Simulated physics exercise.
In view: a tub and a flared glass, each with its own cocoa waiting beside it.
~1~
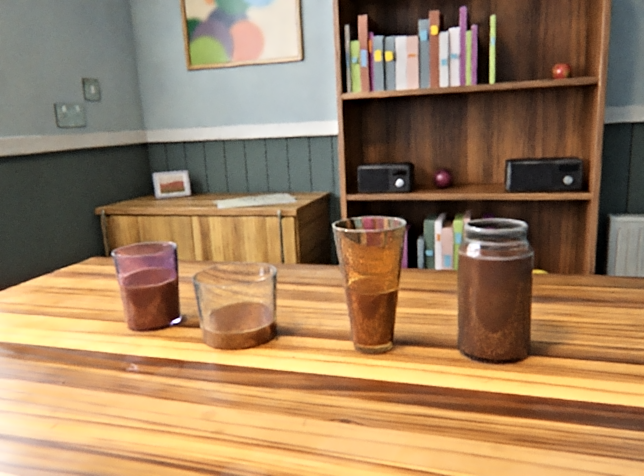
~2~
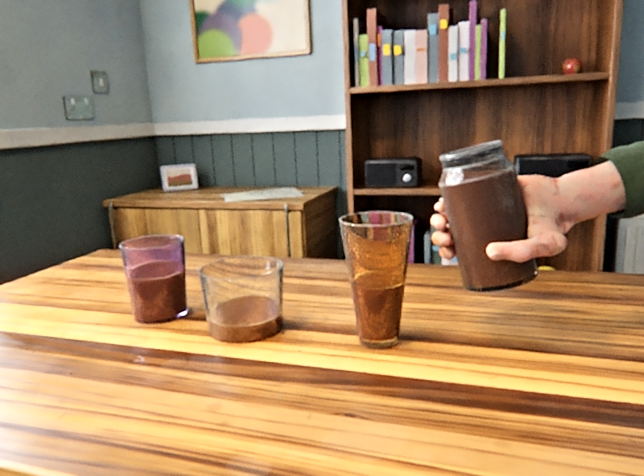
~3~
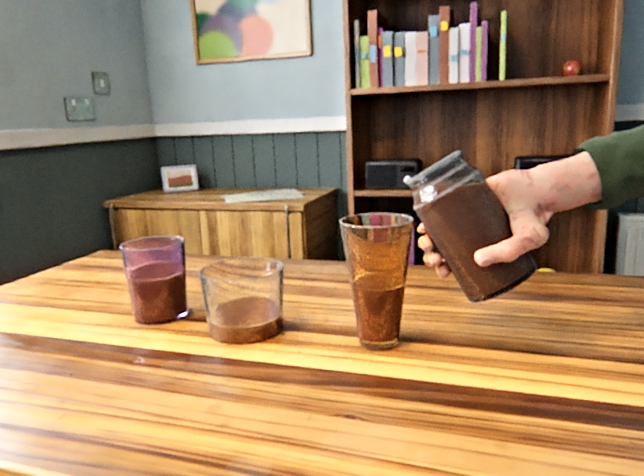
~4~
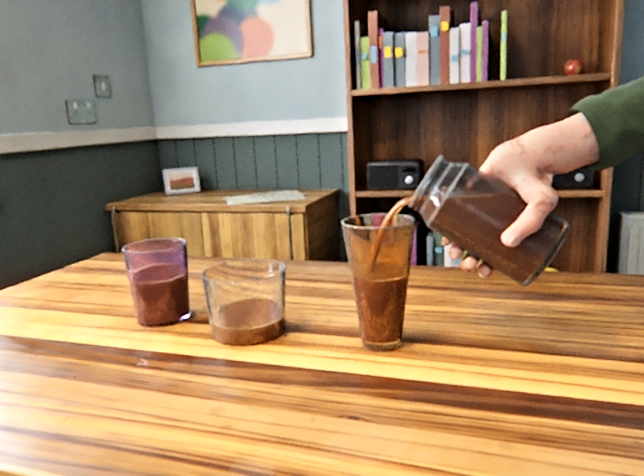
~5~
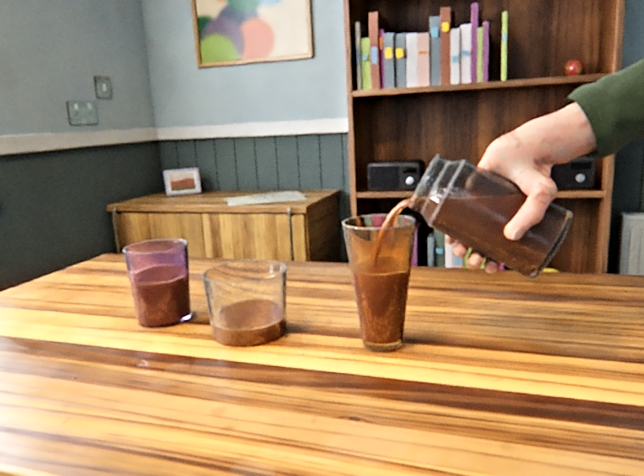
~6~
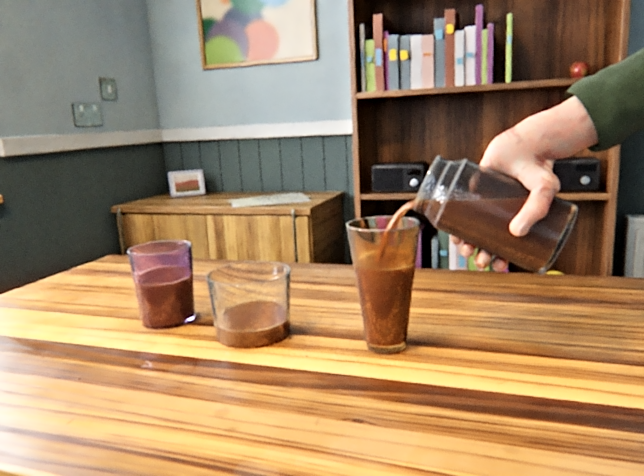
On a striped wooden table, a hand lifted the jar of cocoa from the right of three glass containers, tilted it leftward over the tall flared glass and poured, the brown level inside rising.
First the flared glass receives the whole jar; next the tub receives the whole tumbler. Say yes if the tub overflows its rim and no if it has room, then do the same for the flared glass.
Tub - no, flared glass - yes.
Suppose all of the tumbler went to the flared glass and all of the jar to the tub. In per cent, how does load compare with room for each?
Load vs capacity: 90 % first, then 110 %.
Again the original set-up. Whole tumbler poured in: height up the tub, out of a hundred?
It stands at around 65 per cent of the height.
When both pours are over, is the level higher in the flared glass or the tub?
The higher surface is in the flared glass on the right.
Next, the flared glass is full to the brim with a puddle round it.
Finally, the tub is about two thirds full; the flared glass is full to the brim with a puddle round it.
